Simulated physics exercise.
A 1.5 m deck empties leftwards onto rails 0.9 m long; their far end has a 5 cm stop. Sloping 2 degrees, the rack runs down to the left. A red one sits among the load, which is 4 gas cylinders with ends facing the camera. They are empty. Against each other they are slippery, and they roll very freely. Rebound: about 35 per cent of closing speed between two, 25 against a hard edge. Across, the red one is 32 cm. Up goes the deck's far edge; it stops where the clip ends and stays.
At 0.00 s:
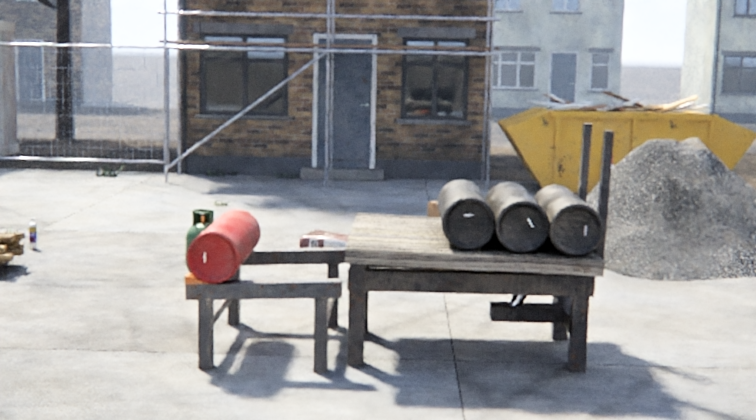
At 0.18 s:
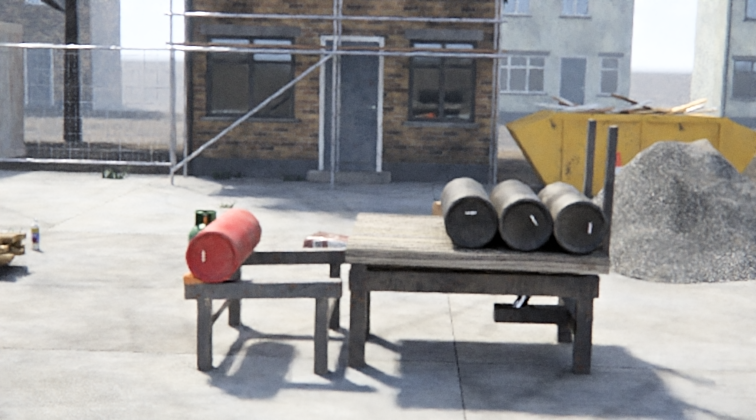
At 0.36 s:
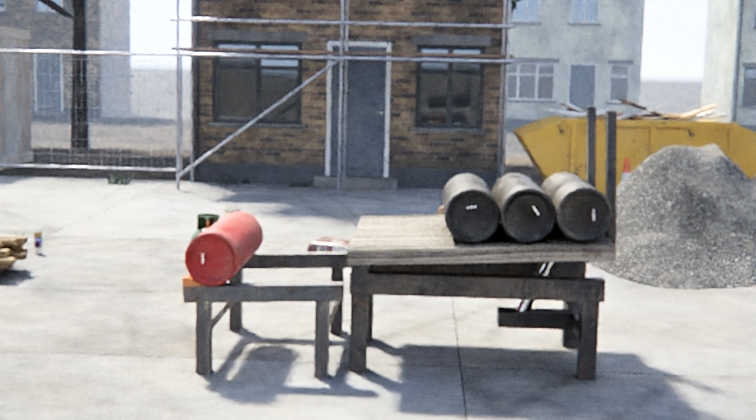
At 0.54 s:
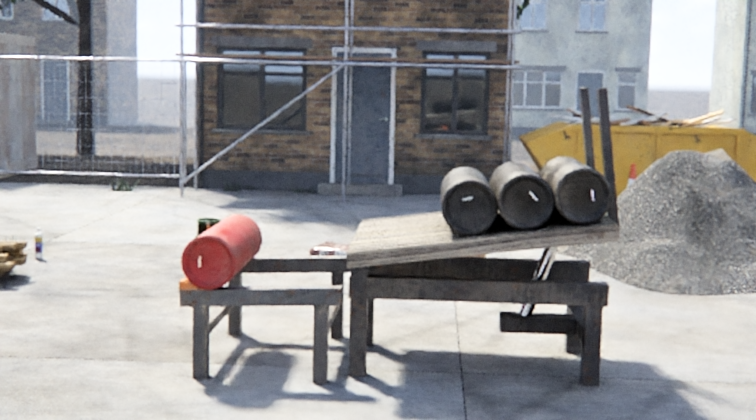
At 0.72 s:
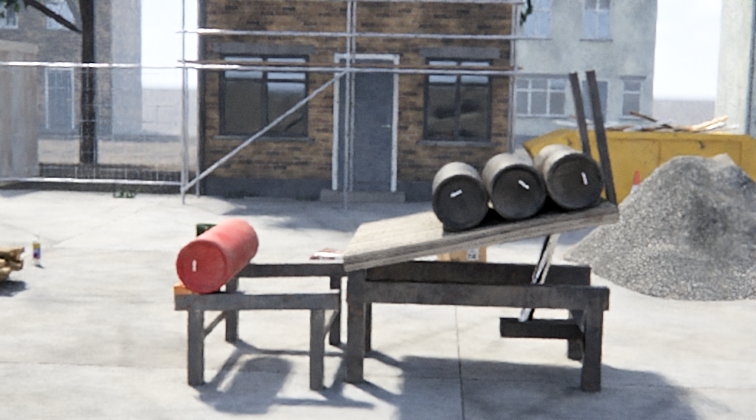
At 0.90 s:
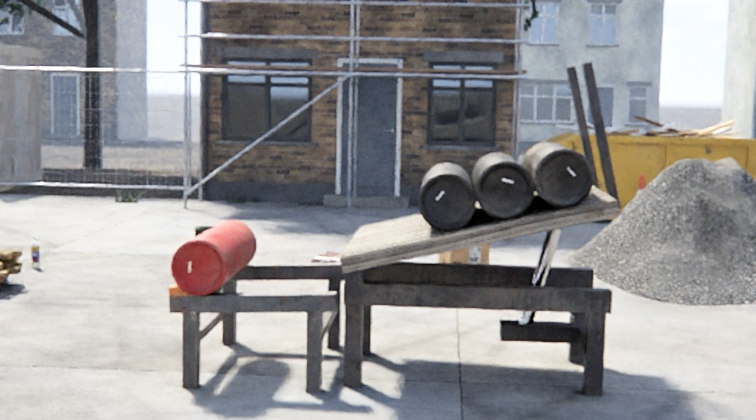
A deck near a red cylinder tilts leftward, then three dark ones roll slightly down it.
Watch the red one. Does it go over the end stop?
It will pass the stop, I'd say.
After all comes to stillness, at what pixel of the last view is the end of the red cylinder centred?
In the last picture it sits near (21, 355).
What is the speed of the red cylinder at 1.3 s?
0.0 m/s, roughly.
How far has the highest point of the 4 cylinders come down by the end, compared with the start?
20 cm.
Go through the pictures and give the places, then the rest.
The first picture shows red (213, 258); deck tilted 2° back; stop top at (187, 278).
The second picture shows red (212, 257); deck tilted 1° back.
The third picture shows red (211, 259); deck tilted 3° to the rack.
The fourth picture shows red (208, 263); deck tilted 8° to the rack.
The fifth picture shows red (203, 266); deck tilted 12° to the rack.
The sixth picture shows red (199, 268); deck tilted 13° to the rack.
Then, 1.3 s in, red is on the rack, 20 cm from the rack's far end; 0 of 4 over the stop.
Then, 1.6 s in, still the same for red; 0 of 4 over the stop.
Then, 2.1 s in, red is on the rack, 10 cm from the rack's far end, rolling left; 0 of 4 over the stop.
Then, 2.6 s in, red is over the stop and falling; 1 of 4 over the stop.
In the end (4.8 s), red is over the stop, on the ground; 1 of 4 over the stop.
